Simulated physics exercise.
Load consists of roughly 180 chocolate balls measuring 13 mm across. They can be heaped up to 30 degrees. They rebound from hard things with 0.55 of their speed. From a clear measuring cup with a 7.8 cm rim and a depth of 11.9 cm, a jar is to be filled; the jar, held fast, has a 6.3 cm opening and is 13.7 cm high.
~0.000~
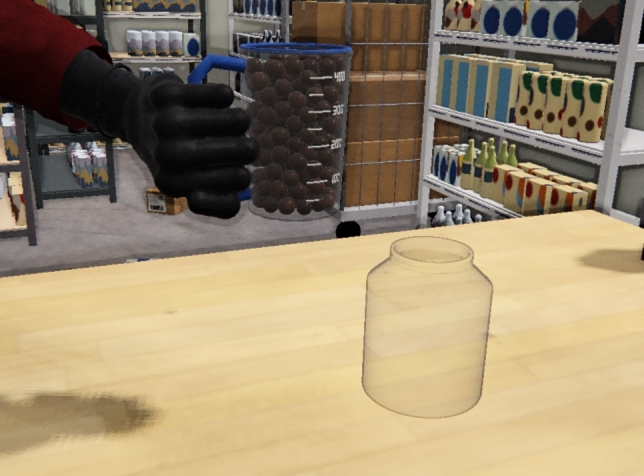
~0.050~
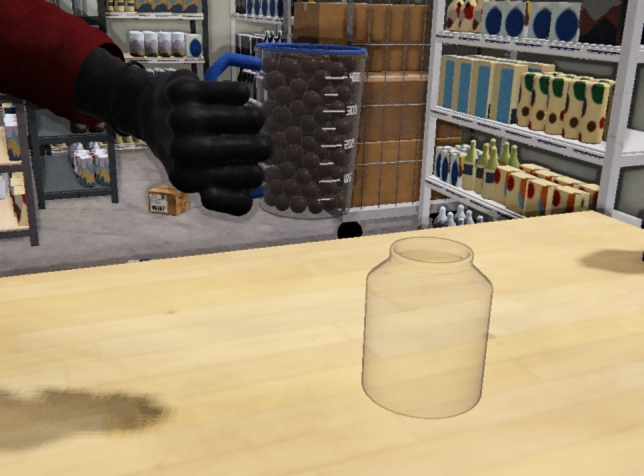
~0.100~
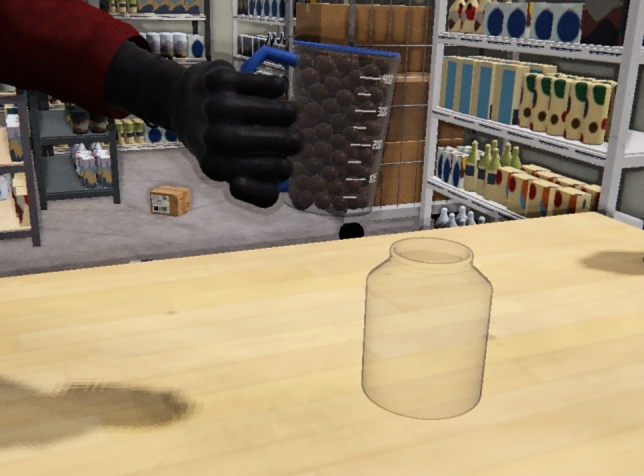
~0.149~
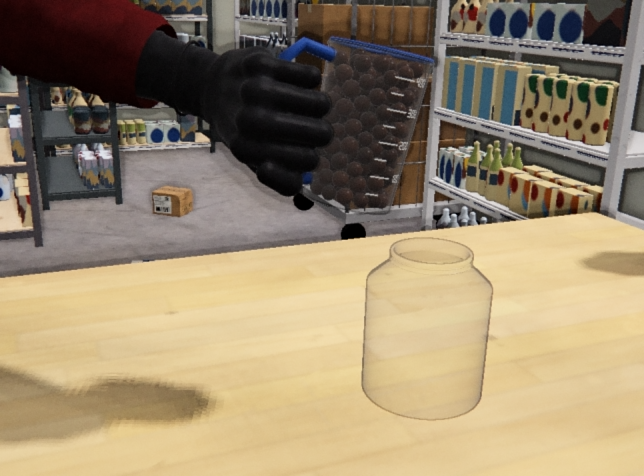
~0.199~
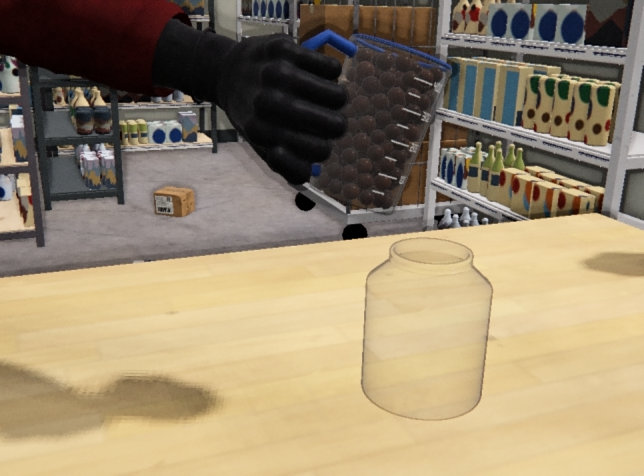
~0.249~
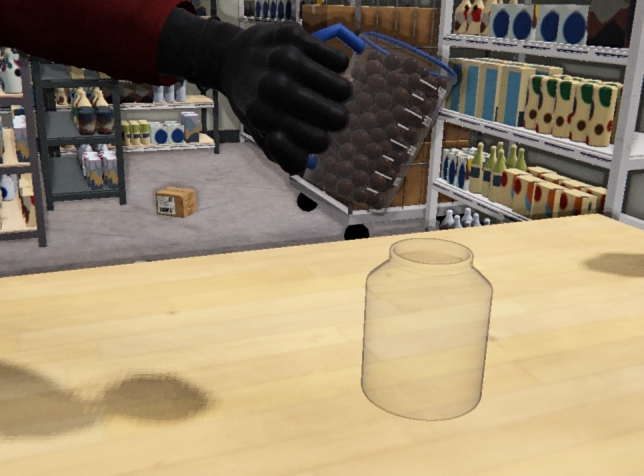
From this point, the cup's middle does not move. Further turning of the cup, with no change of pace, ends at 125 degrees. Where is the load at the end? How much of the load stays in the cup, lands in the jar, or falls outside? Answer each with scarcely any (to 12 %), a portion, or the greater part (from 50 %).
Still above: Scarcely any; jar: The greater part; spilt: A portion.
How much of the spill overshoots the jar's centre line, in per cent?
Some 100 per cent.
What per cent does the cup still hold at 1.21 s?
Some 10 %.
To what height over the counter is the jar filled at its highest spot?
Some 5.5 cm.
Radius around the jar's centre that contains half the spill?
I'd say close to 26 centimetres.
After 0.61 s, tilt 73 degrees; the cup holds 100 %, the jar 0 %.
Then, at 0.85 s, tilt 106 degrees; the cup holds 90 %, the jar 0 %.
Then, at 1.21 s, tilt 125 degrees; the cup holds 10 %, the jar 55 %.
By 2.3 s all is still; still above 0 %, jar 75 %, spilt 25 %.
